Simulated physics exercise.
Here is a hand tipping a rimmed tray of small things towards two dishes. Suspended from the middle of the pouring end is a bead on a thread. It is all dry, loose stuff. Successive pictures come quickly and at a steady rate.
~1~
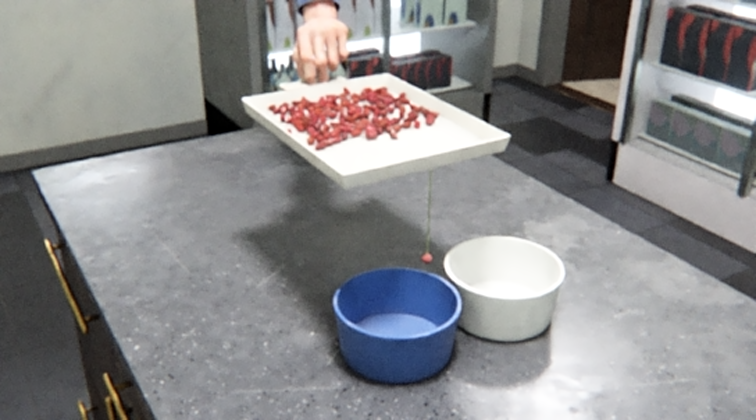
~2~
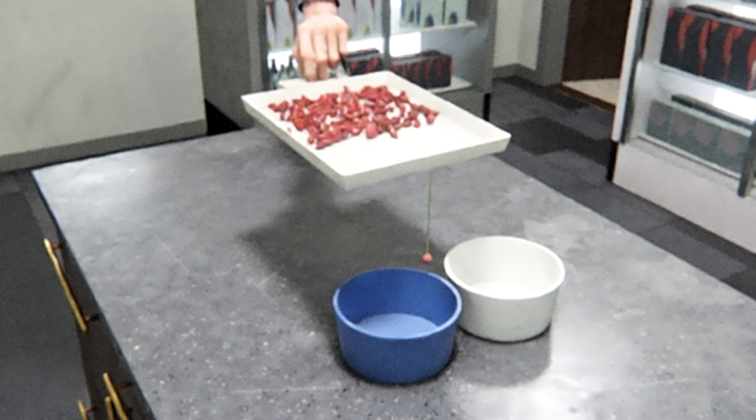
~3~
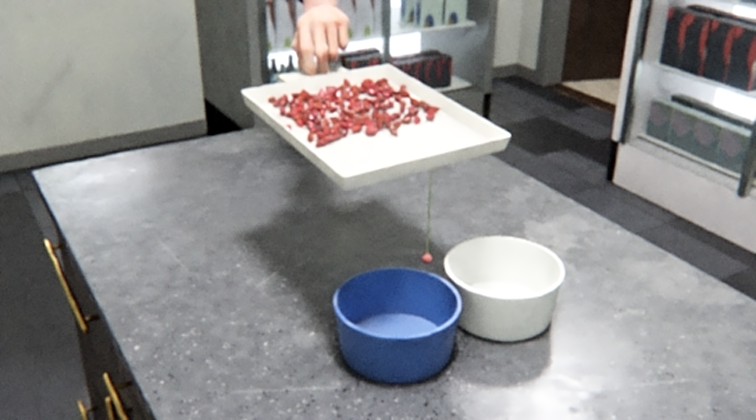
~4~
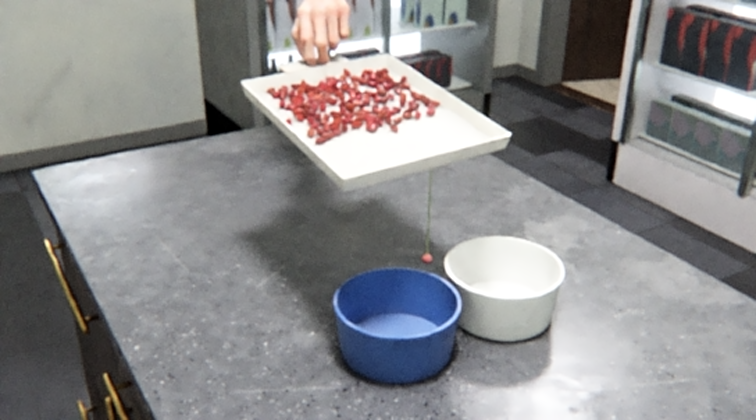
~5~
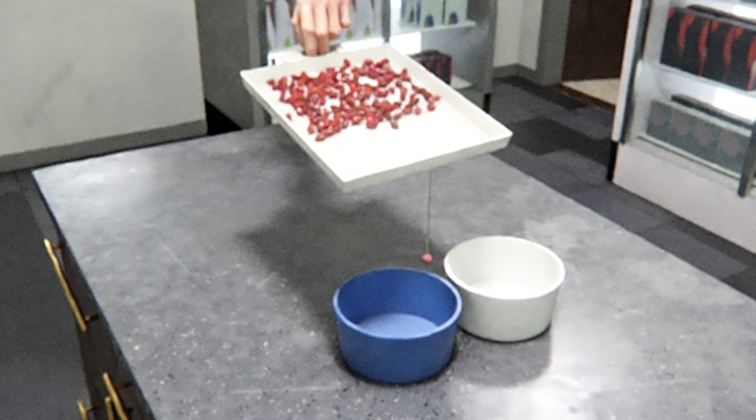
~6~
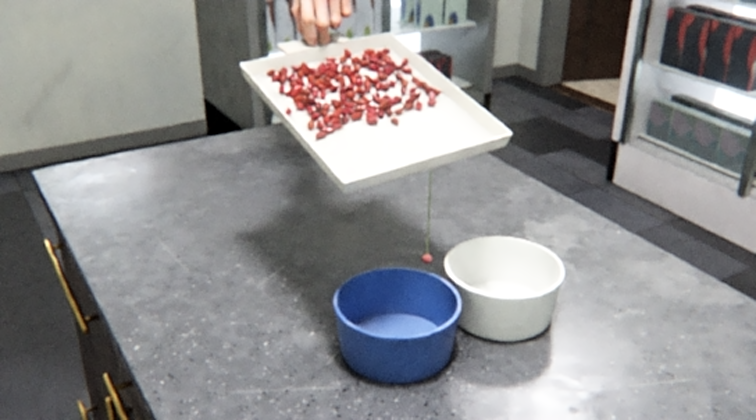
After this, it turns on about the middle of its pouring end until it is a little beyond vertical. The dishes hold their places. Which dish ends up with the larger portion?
The left-hand dish.
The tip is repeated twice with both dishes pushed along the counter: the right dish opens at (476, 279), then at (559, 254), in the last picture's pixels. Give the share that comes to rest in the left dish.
Trial 1 around 80 percent, trial 2 around 30 percent.
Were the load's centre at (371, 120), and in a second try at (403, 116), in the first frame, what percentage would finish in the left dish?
The first start yields 80 per cent, the second 70 per cent.
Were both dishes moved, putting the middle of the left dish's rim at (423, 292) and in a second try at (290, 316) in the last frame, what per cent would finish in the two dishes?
60 % for the first, 60 % for the second.
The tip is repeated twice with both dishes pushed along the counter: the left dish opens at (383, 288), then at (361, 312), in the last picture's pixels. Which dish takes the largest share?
First try: The leftmost dish. Second try: The leftmost dish.
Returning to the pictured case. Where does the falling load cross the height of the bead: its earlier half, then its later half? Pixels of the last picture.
Around (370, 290) and then (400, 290).
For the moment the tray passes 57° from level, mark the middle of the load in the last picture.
The middle of the pieces shows up near (384, 161).
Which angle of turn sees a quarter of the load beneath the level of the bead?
The tilt then is about 95°.
Soon after the last picture, tray tipped steeply; most on the tray; a stray few in the left dish; a stray few outside both; a small part in the air.
A little later, tray tipped right over; about two thirds on the tray; about a quarter in the left dish; a stray few in the right dish; a stray few outside both; a small part in the air.
Later still, tray tipped past a quarter turn; most in the left dish; a stray few in the right dish; a small part outside both.
At rest, tray tipped past a quarter turn; most in the left dish; a stray few in the right dish; a small part outside both.
